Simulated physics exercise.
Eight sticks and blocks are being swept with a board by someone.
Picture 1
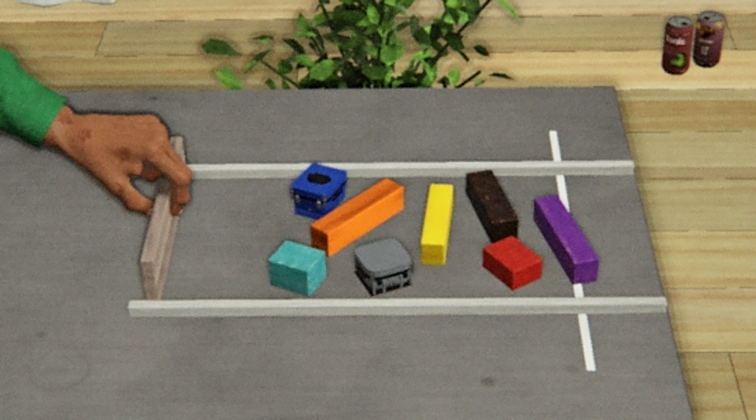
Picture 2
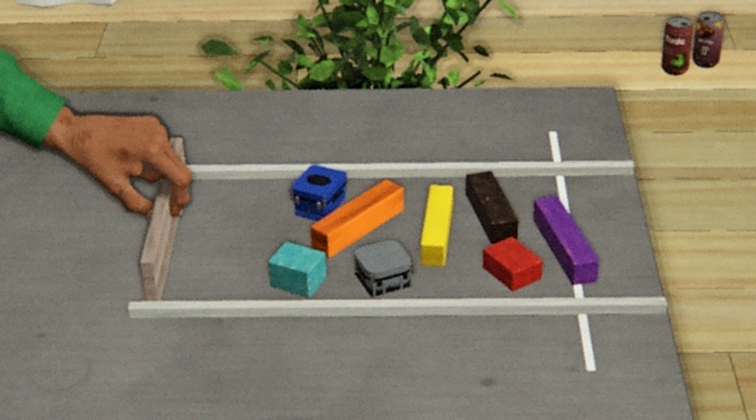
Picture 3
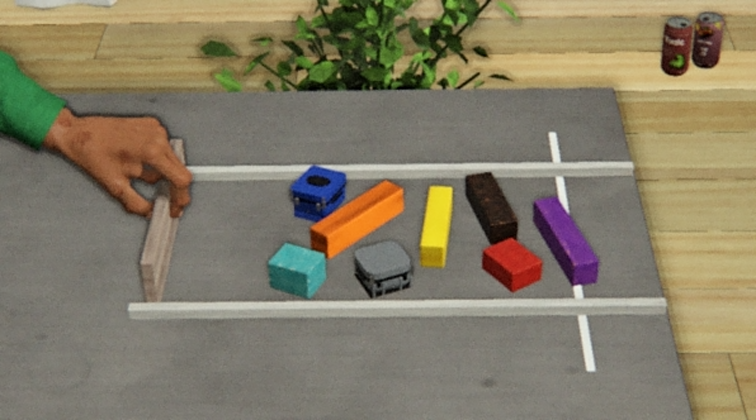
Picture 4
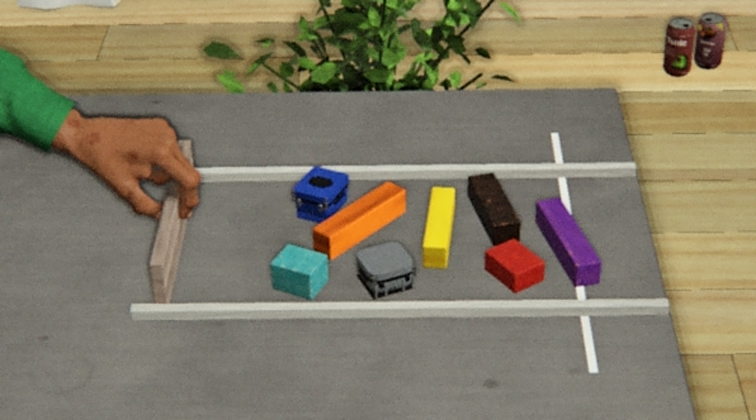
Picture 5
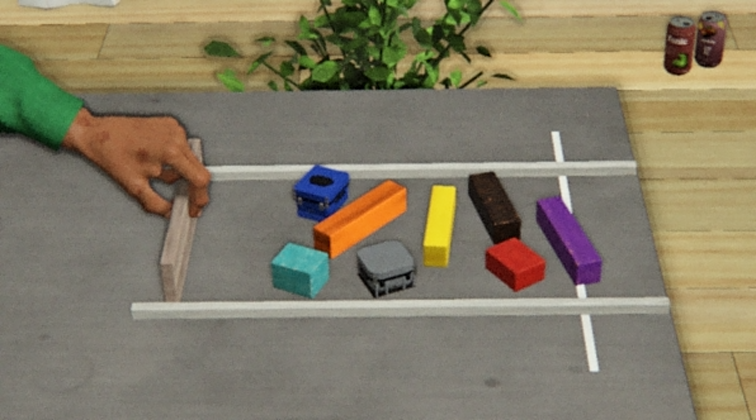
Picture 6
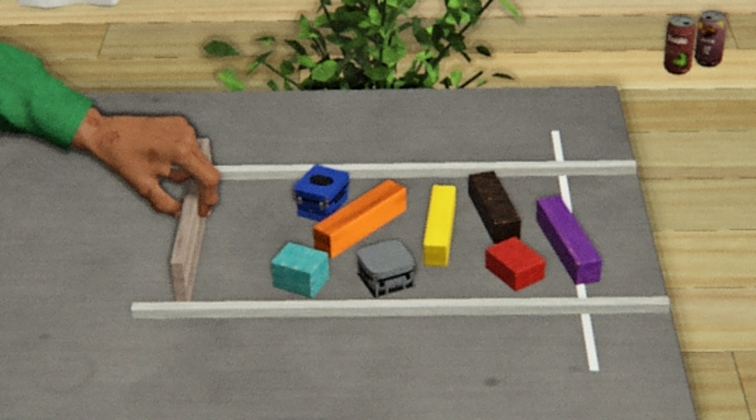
A hand slides a wooden board slightly right toward eight colourful blocks that stay still.
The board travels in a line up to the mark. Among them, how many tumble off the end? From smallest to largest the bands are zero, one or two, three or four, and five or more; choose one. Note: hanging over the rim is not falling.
The right band is three or four.
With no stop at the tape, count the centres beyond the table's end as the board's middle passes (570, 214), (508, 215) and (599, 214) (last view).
3, 0, 5.
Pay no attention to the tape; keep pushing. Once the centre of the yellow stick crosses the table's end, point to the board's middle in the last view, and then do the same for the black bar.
About (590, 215), and about (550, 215) for the other.
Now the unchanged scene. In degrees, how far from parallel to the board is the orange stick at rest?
Angle: Close to 30 degrees.
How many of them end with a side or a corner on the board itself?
The count is 3.
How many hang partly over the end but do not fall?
Overhang count: 2.
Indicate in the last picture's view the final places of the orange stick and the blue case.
Final spots - orange stick (609, 218), blue case (586, 185).
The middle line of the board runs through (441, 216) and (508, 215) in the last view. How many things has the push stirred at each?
At the first point the count is 8, at the second it's 8.
A little later, none off yet; purple bar at rest near (568, 239); red block at rest near (515, 264); black bar at rest near (494, 207).
Next, none off yet; purple bar shifted a little near (597, 242); red block shifted about its own width near (569, 261); black bar shifted about its own width near (559, 210).
When it is over, the number that fall off is three or four; down, black bar, red block and purple bar.
